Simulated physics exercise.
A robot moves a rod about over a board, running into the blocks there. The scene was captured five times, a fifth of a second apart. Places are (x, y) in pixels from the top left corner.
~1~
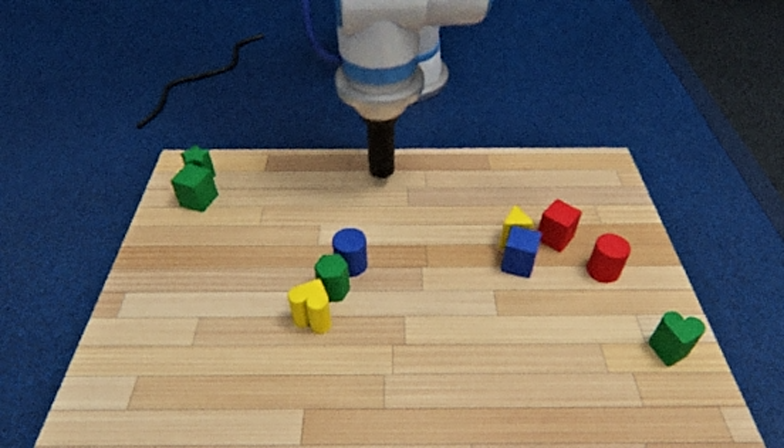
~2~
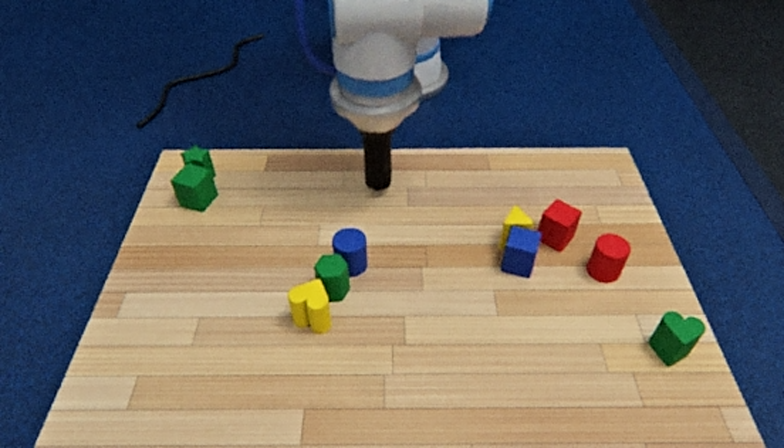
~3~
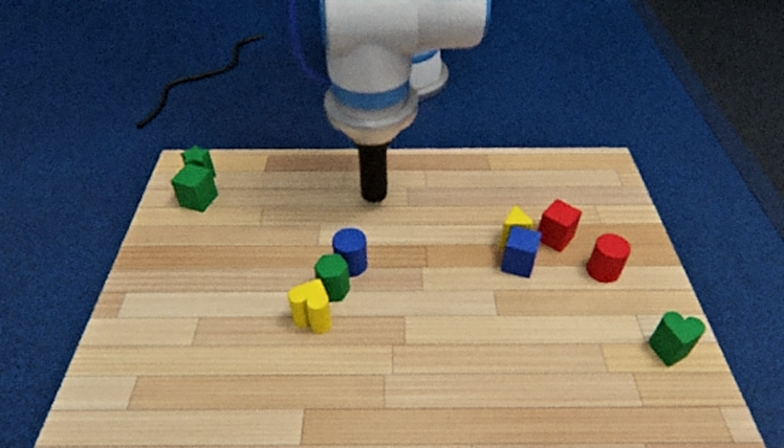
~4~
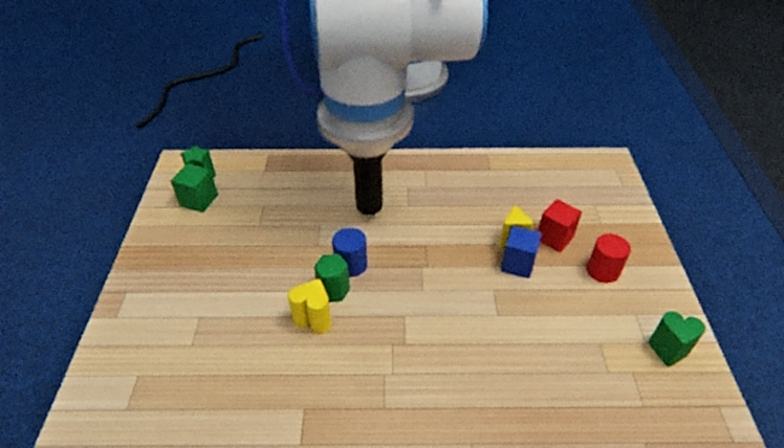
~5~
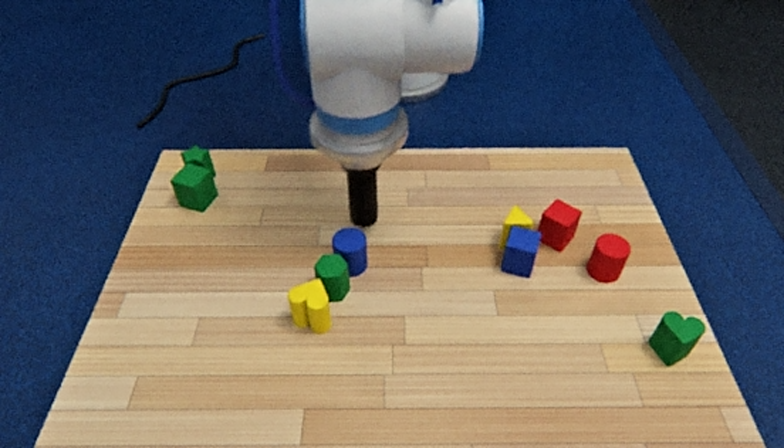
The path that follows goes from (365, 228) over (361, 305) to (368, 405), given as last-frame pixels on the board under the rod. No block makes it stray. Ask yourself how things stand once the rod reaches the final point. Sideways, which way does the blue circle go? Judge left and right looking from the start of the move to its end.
It gets pushed right.
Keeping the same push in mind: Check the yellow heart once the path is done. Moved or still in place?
Well, the yellow heart shifts from its place.
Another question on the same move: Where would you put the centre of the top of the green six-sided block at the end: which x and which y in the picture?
It is going to be at (291, 290).
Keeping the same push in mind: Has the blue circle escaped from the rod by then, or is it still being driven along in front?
I think the rod loses the blue circle somewhere along the way.
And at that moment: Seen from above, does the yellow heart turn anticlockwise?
My answer is yes.
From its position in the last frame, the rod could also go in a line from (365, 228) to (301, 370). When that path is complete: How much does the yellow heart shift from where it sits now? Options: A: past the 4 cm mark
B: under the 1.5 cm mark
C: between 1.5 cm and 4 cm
Choice A: Past the 4 cm mark.
The first path, step by step. One third of the way, rod at (361, 269); yellow heart at (290, 312), turned 35° anticlockwise; green six-sided block at (305, 288), turned 25° anticlockwise; blue circle at (332, 268).
Two thirds of the way, rod at (362, 327); yellow heart at (284, 317), turned 50° anticlockwise; green six-sided block at (291, 290), turned 45° anticlockwise; blue circle at (325, 282).
At the end, rod at (368, 396); yellow heart at (284, 317), turned 50° anticlockwise; green six-sided block at (291, 290), turned 45° anticlockwise; blue circle at (325, 282).
